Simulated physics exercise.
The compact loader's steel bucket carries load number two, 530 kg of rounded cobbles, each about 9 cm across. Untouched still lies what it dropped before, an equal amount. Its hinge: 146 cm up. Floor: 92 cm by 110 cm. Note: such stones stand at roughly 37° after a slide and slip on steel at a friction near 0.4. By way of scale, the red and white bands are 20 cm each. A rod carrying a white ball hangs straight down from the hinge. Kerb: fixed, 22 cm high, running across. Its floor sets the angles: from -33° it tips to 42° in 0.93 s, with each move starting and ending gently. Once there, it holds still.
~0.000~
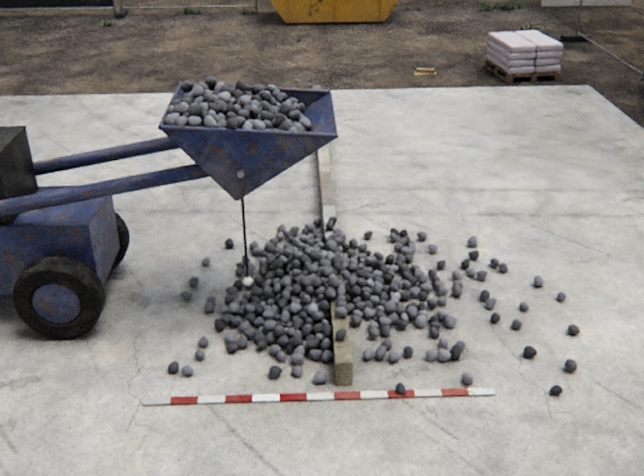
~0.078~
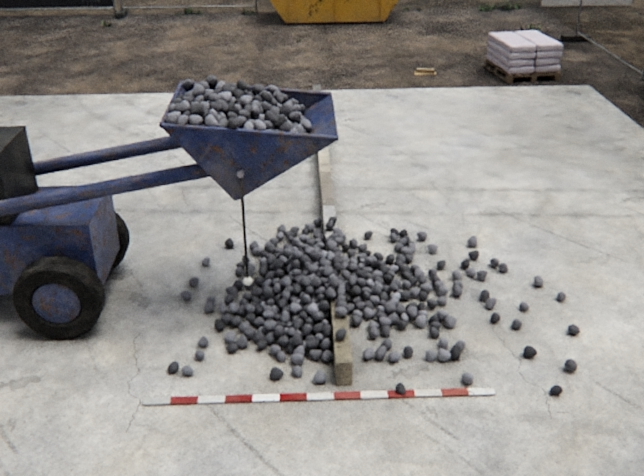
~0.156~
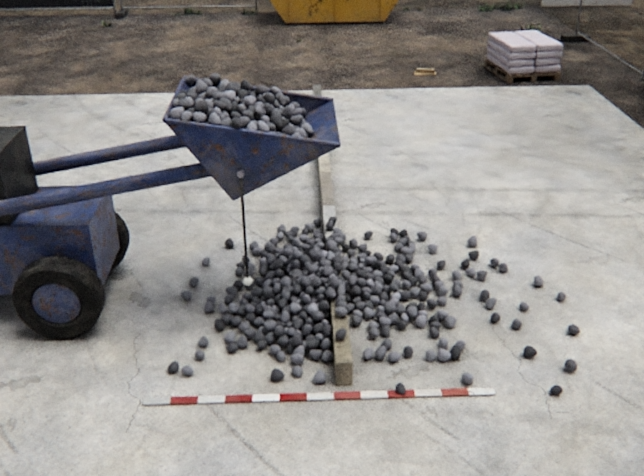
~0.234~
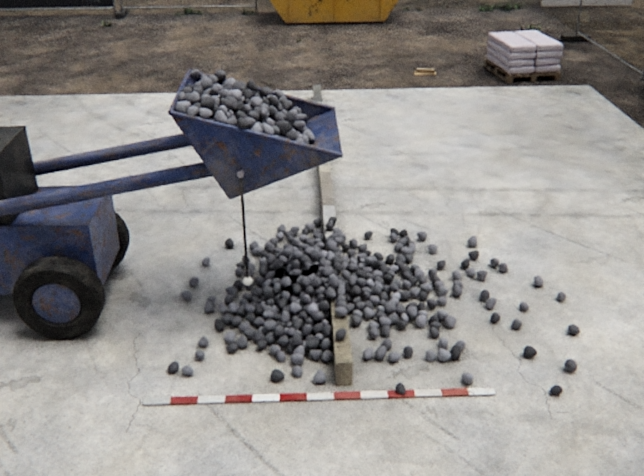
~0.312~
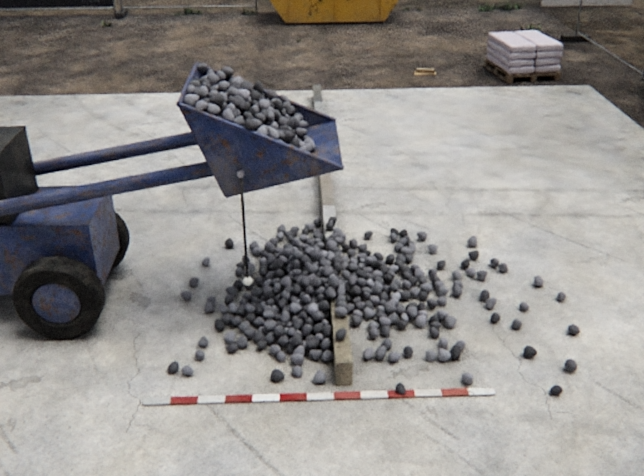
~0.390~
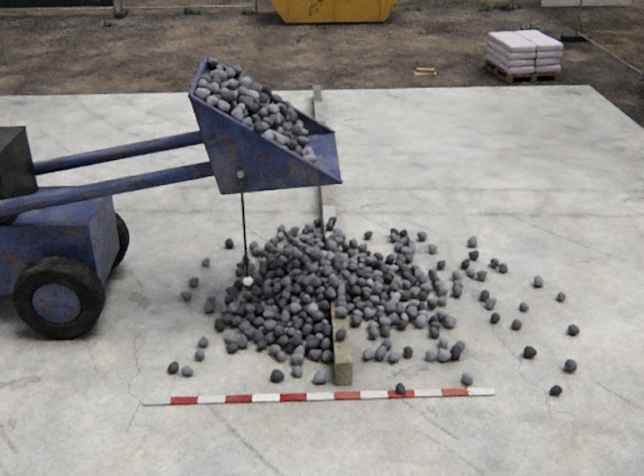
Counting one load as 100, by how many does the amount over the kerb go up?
By about 89 out of 100.
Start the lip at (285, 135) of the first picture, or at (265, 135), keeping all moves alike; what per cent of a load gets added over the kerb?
I'd say close to 30 per cent for one and close to 10 per cent for the other, in that order.
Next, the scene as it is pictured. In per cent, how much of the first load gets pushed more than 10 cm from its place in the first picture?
Close to 20 per cent.
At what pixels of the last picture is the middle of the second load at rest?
They end up centred around (389, 280).
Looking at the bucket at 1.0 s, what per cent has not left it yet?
Some 50 %, roughly, is held.
After 0.7 s the floor is at 31°; in per cent of one load, 99 in the bucket, 68 on this side of the kerb, 33 over the kerb; the foremost stones are at (538, 308).
After 1.0 s the floor is at 42°; in per cent of one load, 51 in the bucket, 100 on this side of the kerb, 50 over the kerb; the foremost stones are at (538, 308).
After 1.4 s the floor is at 42°; in per cent of one load, 10 in the bucket, 94 on this side of the kerb, 97 over the kerb; the foremost stones are at (538, 308).
After 4.1 s the floor is at 42°; in per cent of one load, 0 in the bucket, 78 on this side of the kerb, 122 over the kerb; the foremost stones are at (588, 284). Net gain over the kerb, 89.
